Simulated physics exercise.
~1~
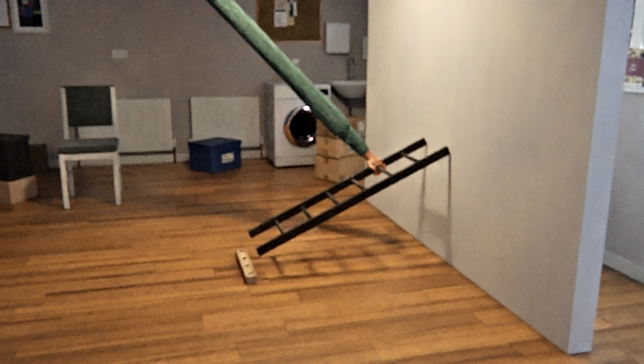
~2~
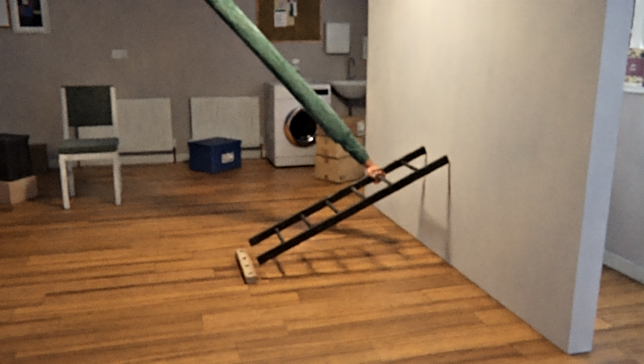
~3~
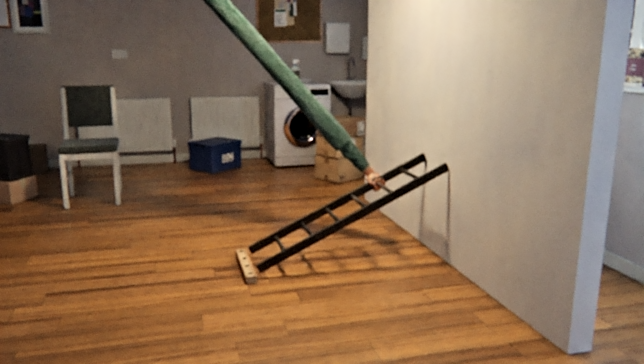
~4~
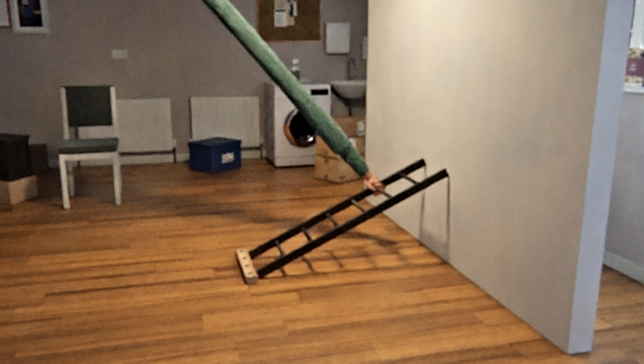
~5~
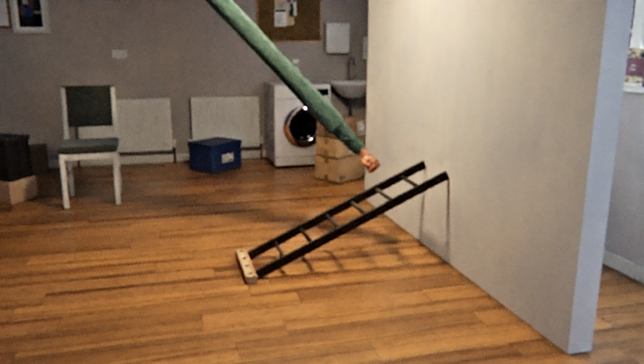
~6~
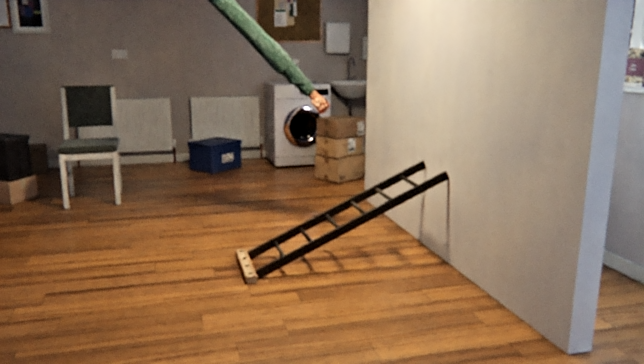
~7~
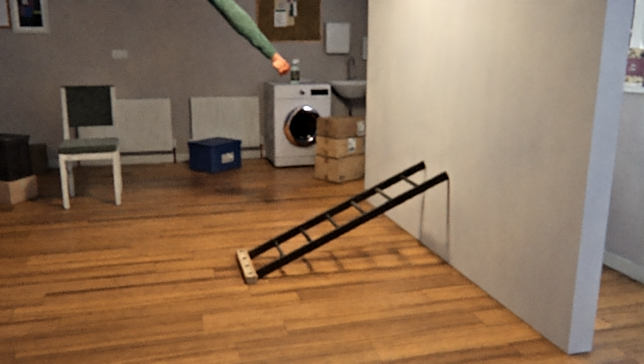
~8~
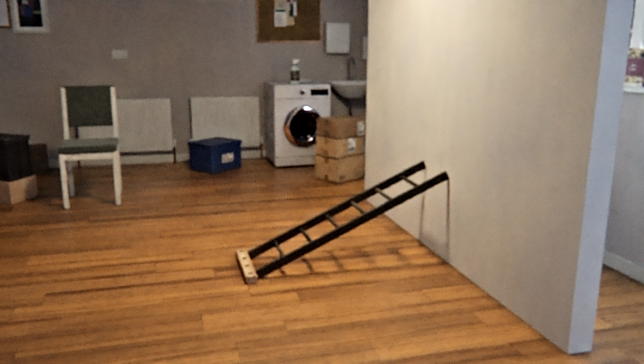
Black ladder-like gate being lowered by a green-sleeved arm against a screw-studded batten, staying propped on the wall after release.
